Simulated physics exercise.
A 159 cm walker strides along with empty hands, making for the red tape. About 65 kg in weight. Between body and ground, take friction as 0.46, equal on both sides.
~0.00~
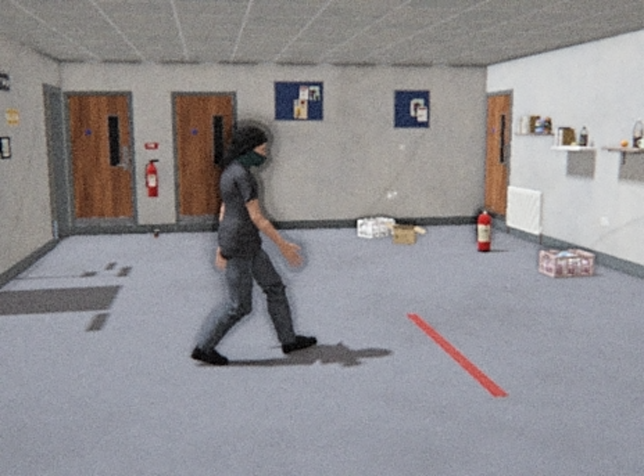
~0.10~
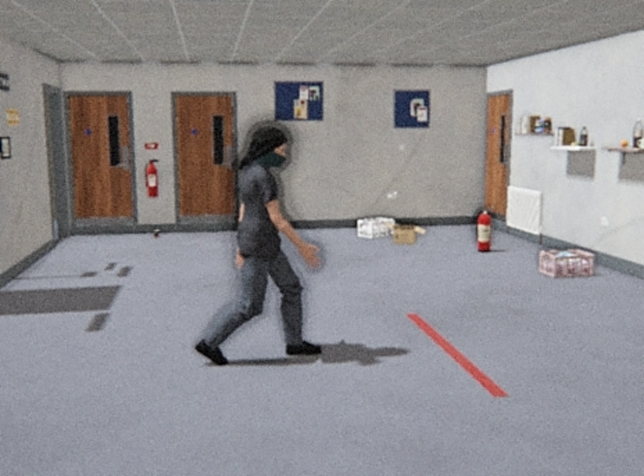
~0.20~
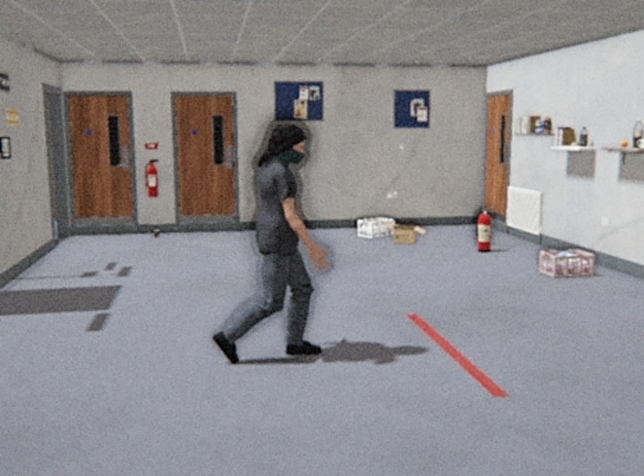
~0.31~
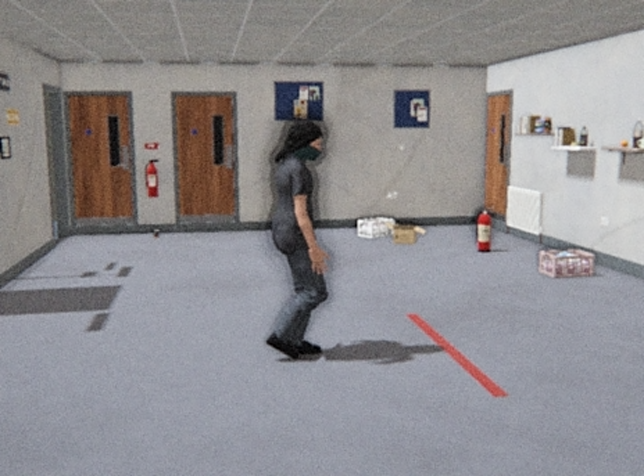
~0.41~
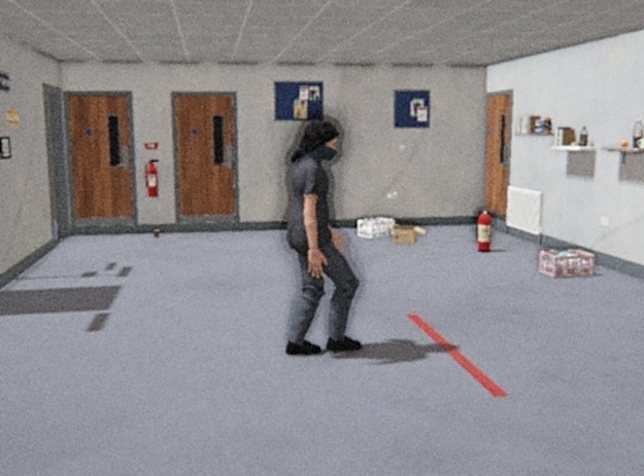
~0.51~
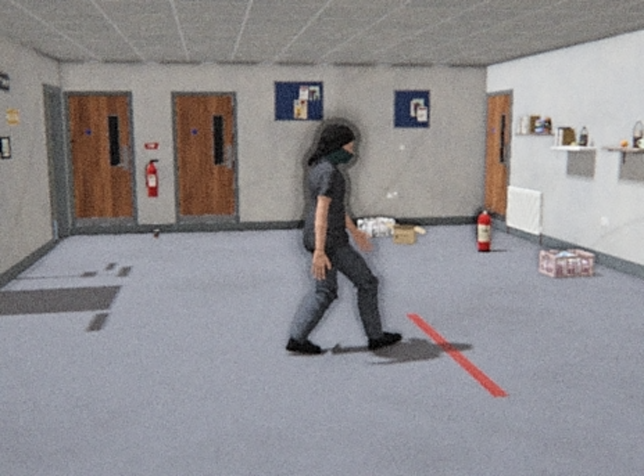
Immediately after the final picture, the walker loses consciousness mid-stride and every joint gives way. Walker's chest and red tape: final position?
I expect it to go across the line.
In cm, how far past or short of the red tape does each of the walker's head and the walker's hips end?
So the walker's head finishes 40 centimetres past while the walker's hips stops 10 centimetres short.
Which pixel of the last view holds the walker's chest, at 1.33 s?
Roughly (486, 314).
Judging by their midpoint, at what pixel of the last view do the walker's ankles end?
Around (388, 348).
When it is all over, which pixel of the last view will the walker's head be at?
I'd say about pixel (525, 348).
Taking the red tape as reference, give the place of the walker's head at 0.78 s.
Measured short of the mark: Approx. 50 cm.
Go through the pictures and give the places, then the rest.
The first frame shows walker's chest (239, 193), walker's head (243, 155), red tape (467, 361).
The second frame shows walker's chest (259, 193), walker's head (263, 155); hips 13 cm further on.
The third frame shows walker's chest (277, 190), walker's head (282, 152); hips 25 cm further on.
The fourth frame shows walker's chest (294, 186), walker's head (299, 149); hips 36 cm further on.
The fifth frame shows walker's chest (310, 186), walker's head (315, 149); hips 46 cm further on.
The sixth frame shows walker's chest (326, 189), walker's head (331, 152), red tape (467, 361); hips 57 cm further on.
After 0.78 s the walker's chest is 55 cm short of the red tape, near (372, 234) in the last picture's view; the walker's head 50 cm short of the red tape.
After 1.03 s the walker's chest is 22 cm short of the red tape, near (422, 281) in the last picture's view.
After 1.33 s the walker's chest is 17 cm past the red tape, near (486, 314) in the last picture's view; the walker's head 33 cm past the red tape.
Final state at 2.1 s, walker's hips stop short of the red tape; walker's head crosses the red tape; walker's chest crosses the red tape.
